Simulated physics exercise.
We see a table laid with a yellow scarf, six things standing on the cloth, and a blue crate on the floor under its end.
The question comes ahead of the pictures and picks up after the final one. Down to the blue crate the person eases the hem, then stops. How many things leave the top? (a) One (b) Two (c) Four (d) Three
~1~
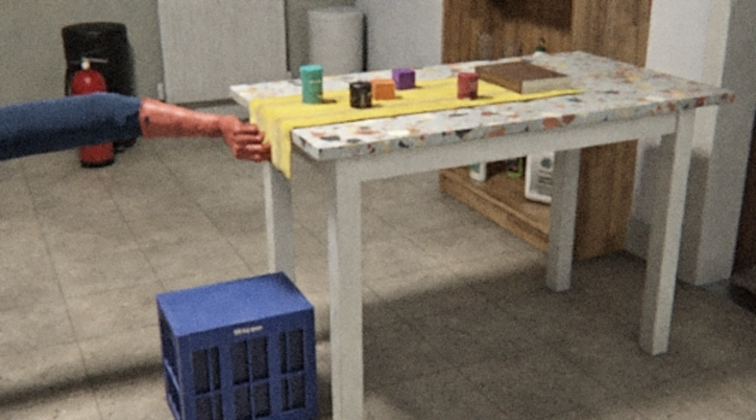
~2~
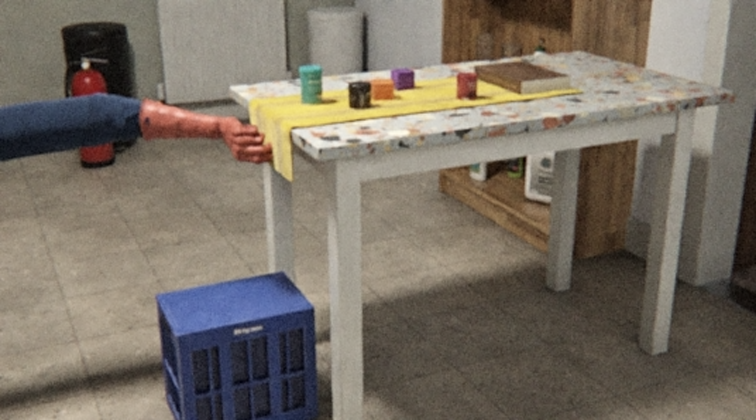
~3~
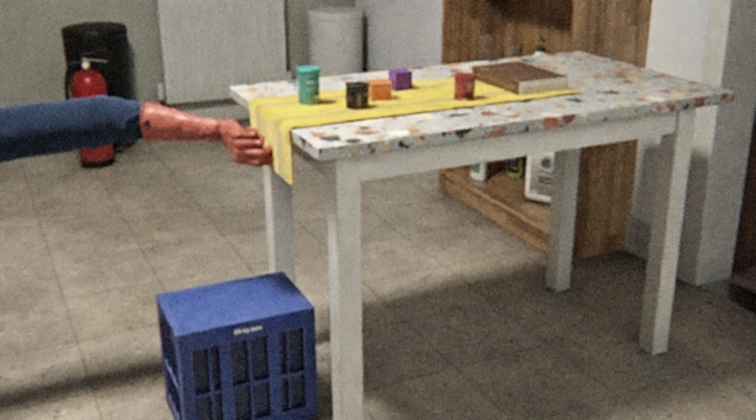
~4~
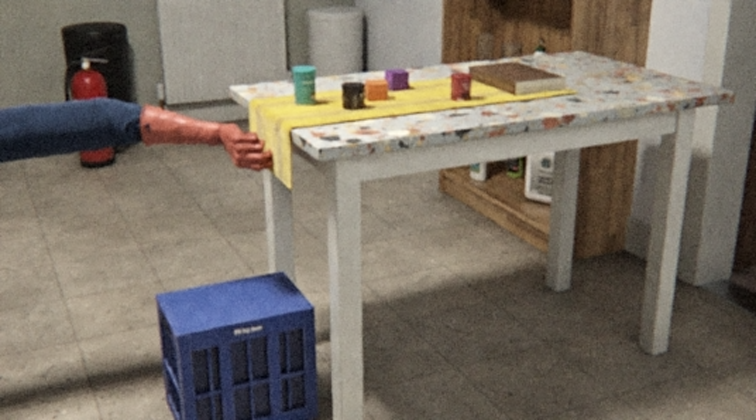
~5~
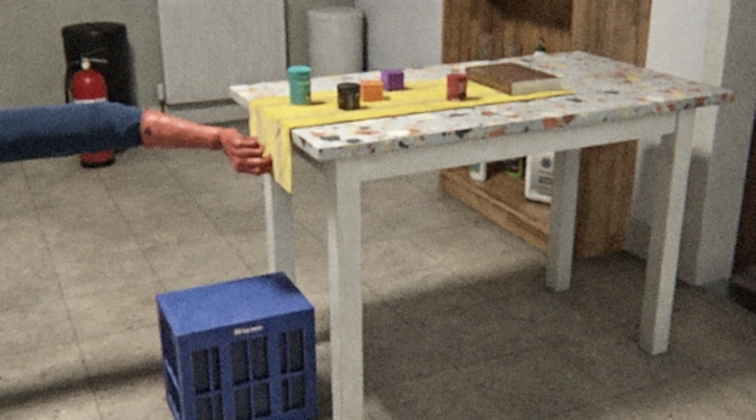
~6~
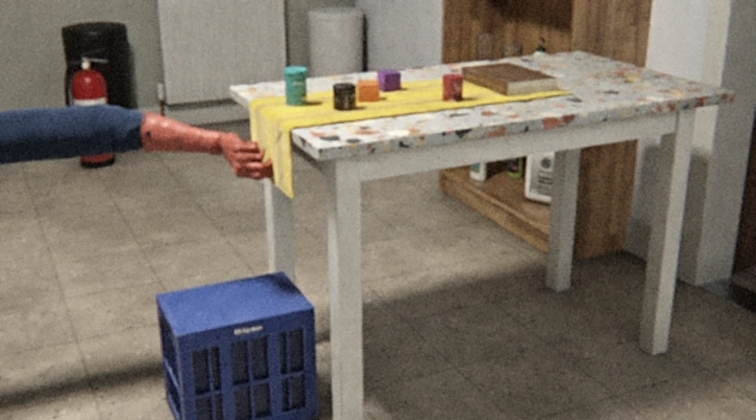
The answer is d.
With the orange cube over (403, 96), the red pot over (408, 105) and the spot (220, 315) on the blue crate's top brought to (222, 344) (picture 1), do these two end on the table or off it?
The orange cube ends up off the top and the red pot ends up off the top.
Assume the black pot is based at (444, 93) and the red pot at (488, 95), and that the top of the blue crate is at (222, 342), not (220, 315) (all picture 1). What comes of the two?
First the black pot: It is still up there. Then the red pot: It is still up there.
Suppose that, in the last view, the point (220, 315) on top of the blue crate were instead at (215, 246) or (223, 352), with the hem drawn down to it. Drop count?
In that event, 1 and 4.
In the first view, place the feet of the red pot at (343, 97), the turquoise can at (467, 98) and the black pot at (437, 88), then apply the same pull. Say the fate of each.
Start with the red pot, which is lost; next the turquoise can, which is kept; last the black pot, which is kept.
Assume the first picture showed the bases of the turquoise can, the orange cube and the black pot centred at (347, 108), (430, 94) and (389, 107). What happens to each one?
In the end the turquoise can is no longer up there, the orange cube is still up there and the black pot is no longer up there.
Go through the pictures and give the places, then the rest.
Hem (292, 181); turquoise can (312, 68); black pot (361, 83); orange cube (384, 81); purple cube (404, 70); red pot (468, 74); top of the crate (220, 315), in the first frame.
Hem (294, 182); turquoise can (311, 68), in the second frame.
Hem (294, 185); black pot (357, 84), in the third frame.
Hem (292, 190); orange cube (377, 81); top of the crate (220, 315), in the fourth frame.
Hem (291, 195); purple cube (393, 71), in the fifth frame.
Hem (294, 199); turquoise can (295, 69); black pot (344, 85); orange cube (368, 82); purple cube (389, 72); red pot (453, 76), in the sixth frame.
A little later, hem near (272, 243); turquoise can gone.
Next, hem on the crate; turquoise can, black pot and orange cube gone.
When it is over, hem on the crate; turquoise can, black pot and orange cube gone. It carries off three.
